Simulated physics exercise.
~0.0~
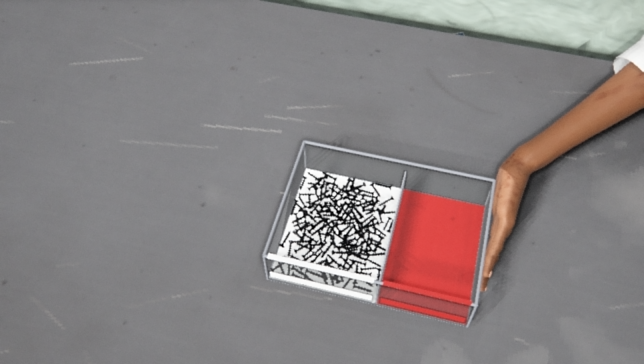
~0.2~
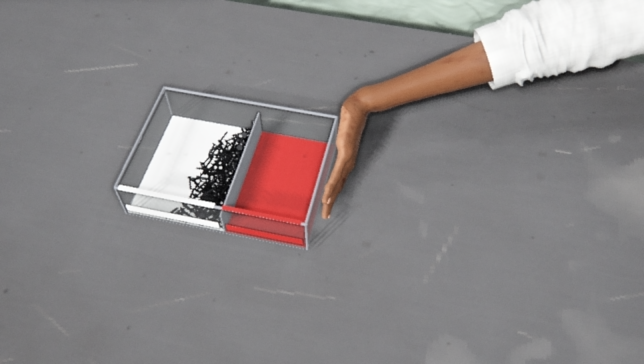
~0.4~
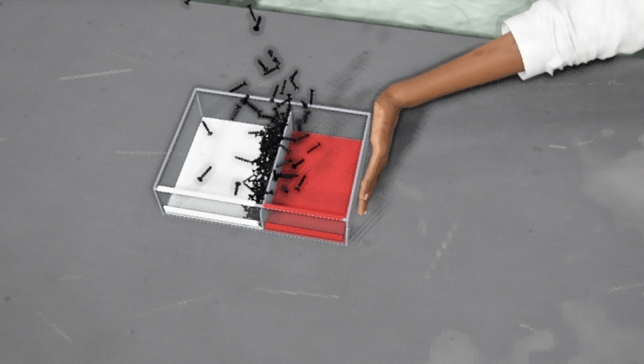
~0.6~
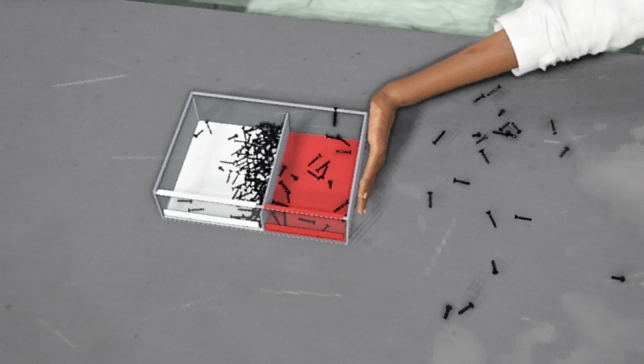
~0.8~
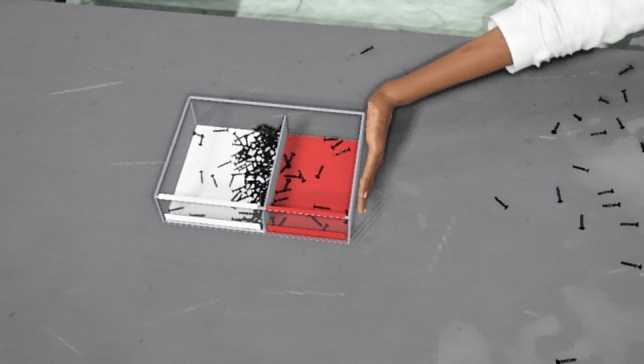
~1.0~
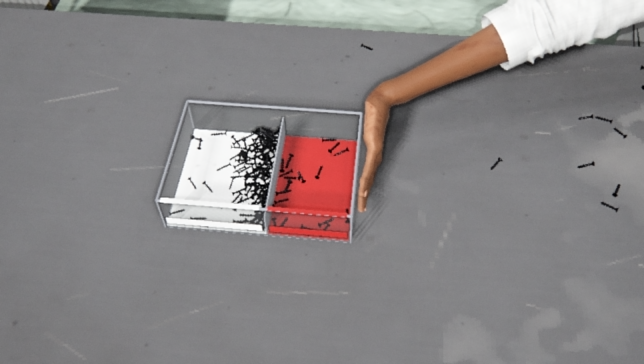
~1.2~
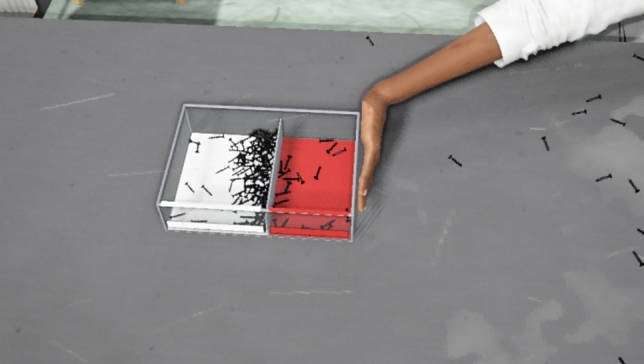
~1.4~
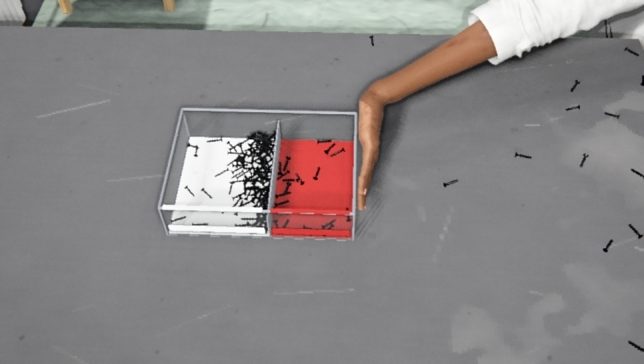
A hand slid a clear divided tray of black screws left, then nudged back right as the screws piled against the divider and flew up, some landing in the red side and others scattering across the gray surface, while most stayed in white.
